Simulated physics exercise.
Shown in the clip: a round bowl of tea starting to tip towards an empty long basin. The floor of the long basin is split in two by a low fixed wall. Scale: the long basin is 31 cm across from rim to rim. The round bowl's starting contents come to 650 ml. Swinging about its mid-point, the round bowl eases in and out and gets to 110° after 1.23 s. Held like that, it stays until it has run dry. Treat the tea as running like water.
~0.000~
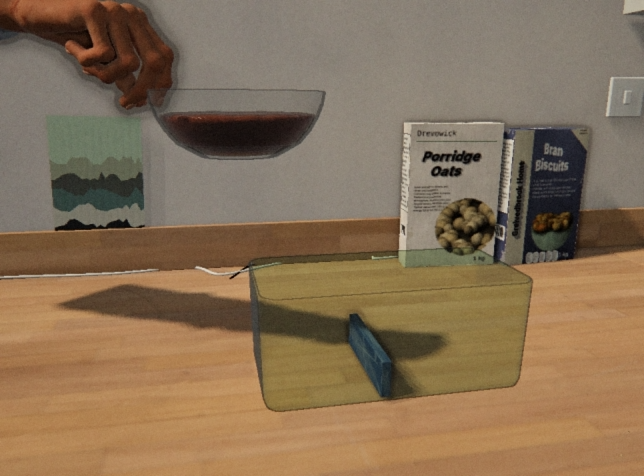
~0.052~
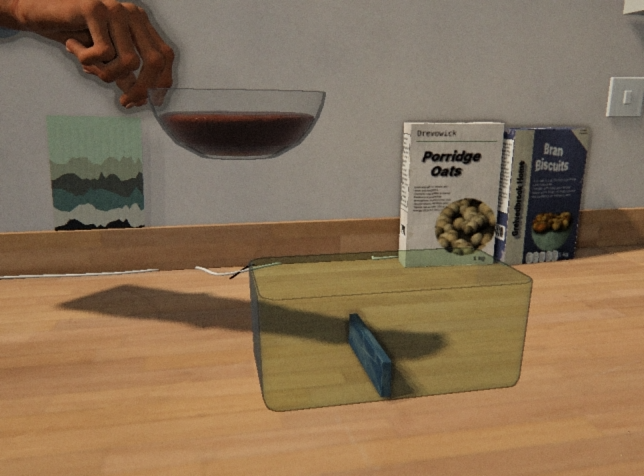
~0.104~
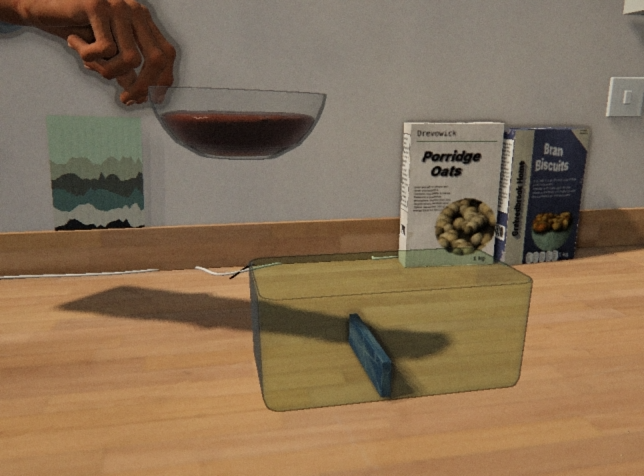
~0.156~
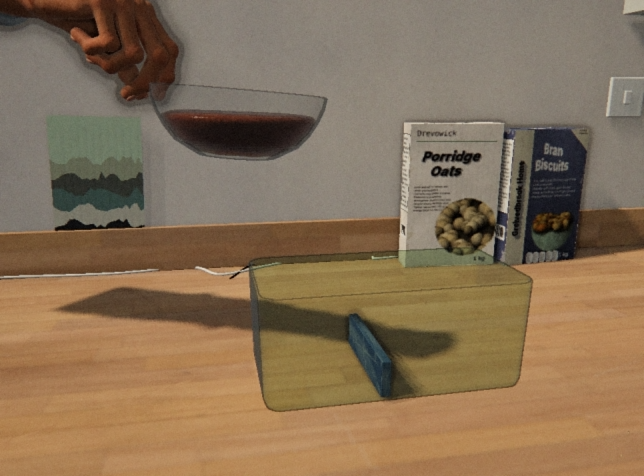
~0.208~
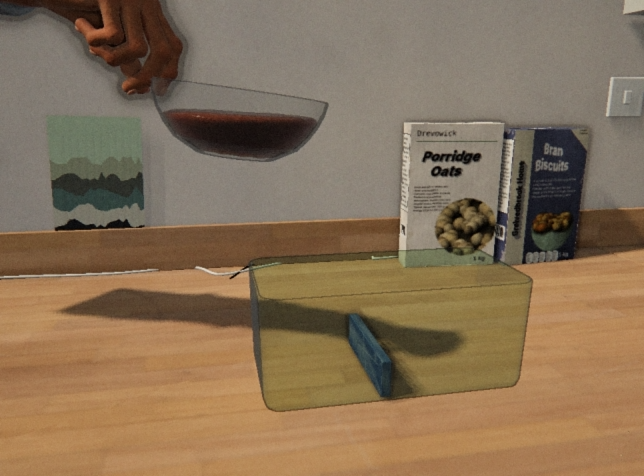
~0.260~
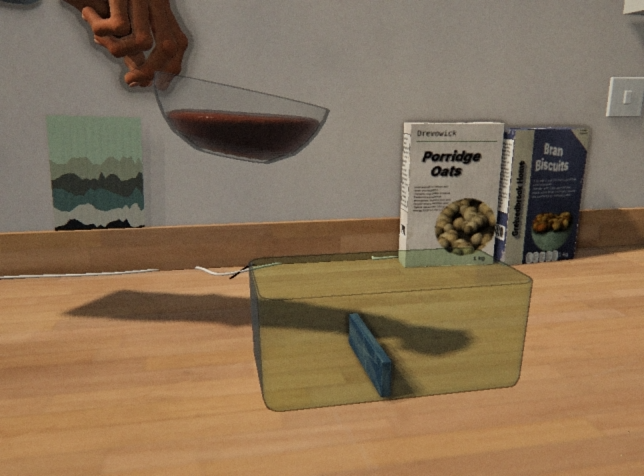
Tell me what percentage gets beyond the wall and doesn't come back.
Around 52 % gets beyond the wall and stays.
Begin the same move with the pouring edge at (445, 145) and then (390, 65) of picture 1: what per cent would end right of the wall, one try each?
About 95 %, then about 90 %.
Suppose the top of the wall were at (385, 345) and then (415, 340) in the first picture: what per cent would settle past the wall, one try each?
First try about 30 %, second try about 10 %.
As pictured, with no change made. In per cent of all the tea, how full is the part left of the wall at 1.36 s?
The left part holds some 48 per cent.
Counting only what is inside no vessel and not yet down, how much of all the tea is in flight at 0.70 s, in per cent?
44 %.
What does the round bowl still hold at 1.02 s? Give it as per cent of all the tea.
Close to 0 percent of the whole amount.
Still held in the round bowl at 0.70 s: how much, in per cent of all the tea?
Remaining: Near 34 % of the total.
After 0.70 s the tilt is 67° and 35 per cent is still to pour, 6 is left of the wall and 17 right of it.
After 1.02 s the tilt is 103° and 0 per cent is still to pour, 46 is left of the wall and 51 right of it.
After 1.36 s the tilt is 110° and 0 per cent is still to pour, 48 is left of the wall and 52 right of it.
After 1.73 s the tilt is 110° and 0 per cent is still to pour, 48 is left of the wall and 52 right of it.
In the end 48 per cent lies left of the wall, 52 right of it and 1 outside.
